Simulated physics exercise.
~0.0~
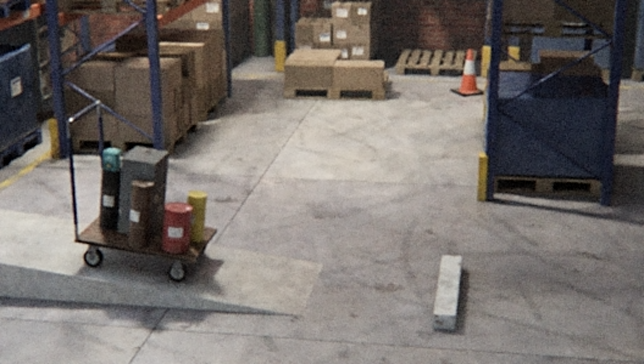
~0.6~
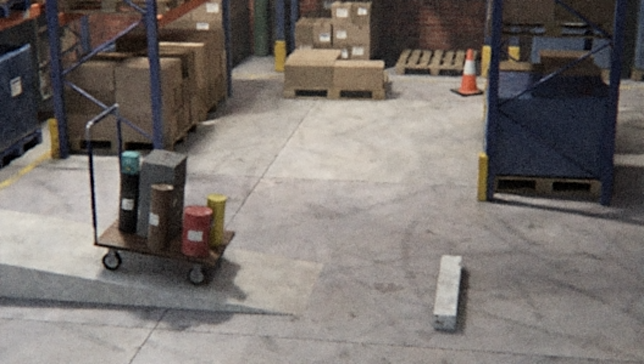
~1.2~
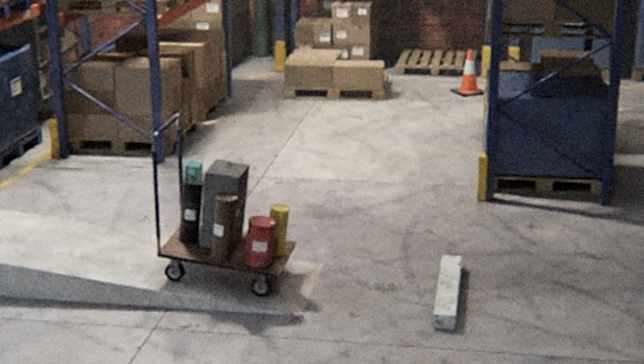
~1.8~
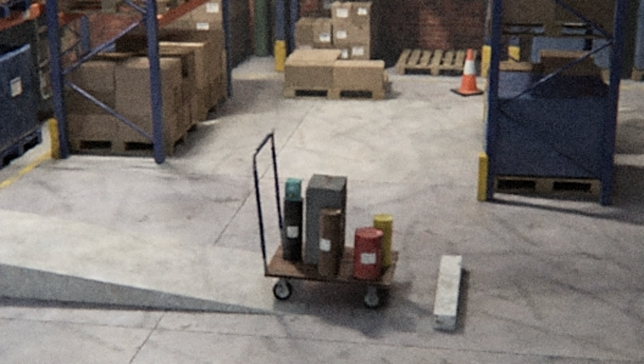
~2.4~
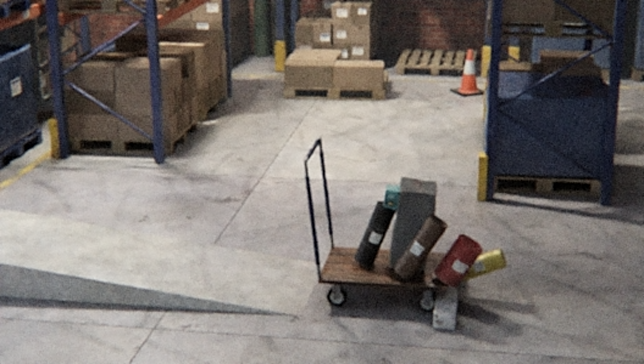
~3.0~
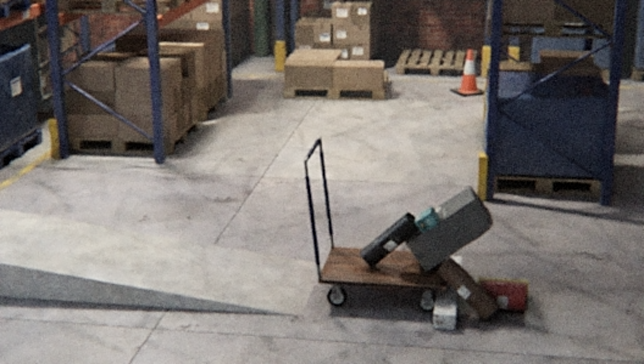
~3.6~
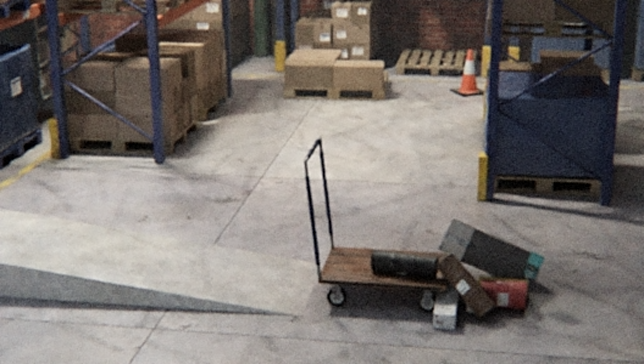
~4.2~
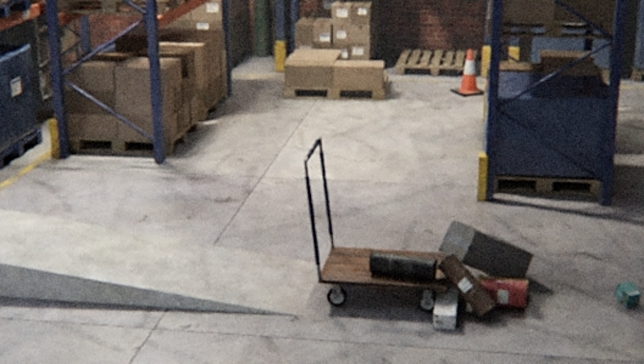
The video shows a loaded trolley rolling right off a low ramp in a warehouse and stopping at a pale kerb, where its canisters and boxes topple forward, leaving a black canister lying on the deck and the rest spilled beyond, the turquoise box farthest right.
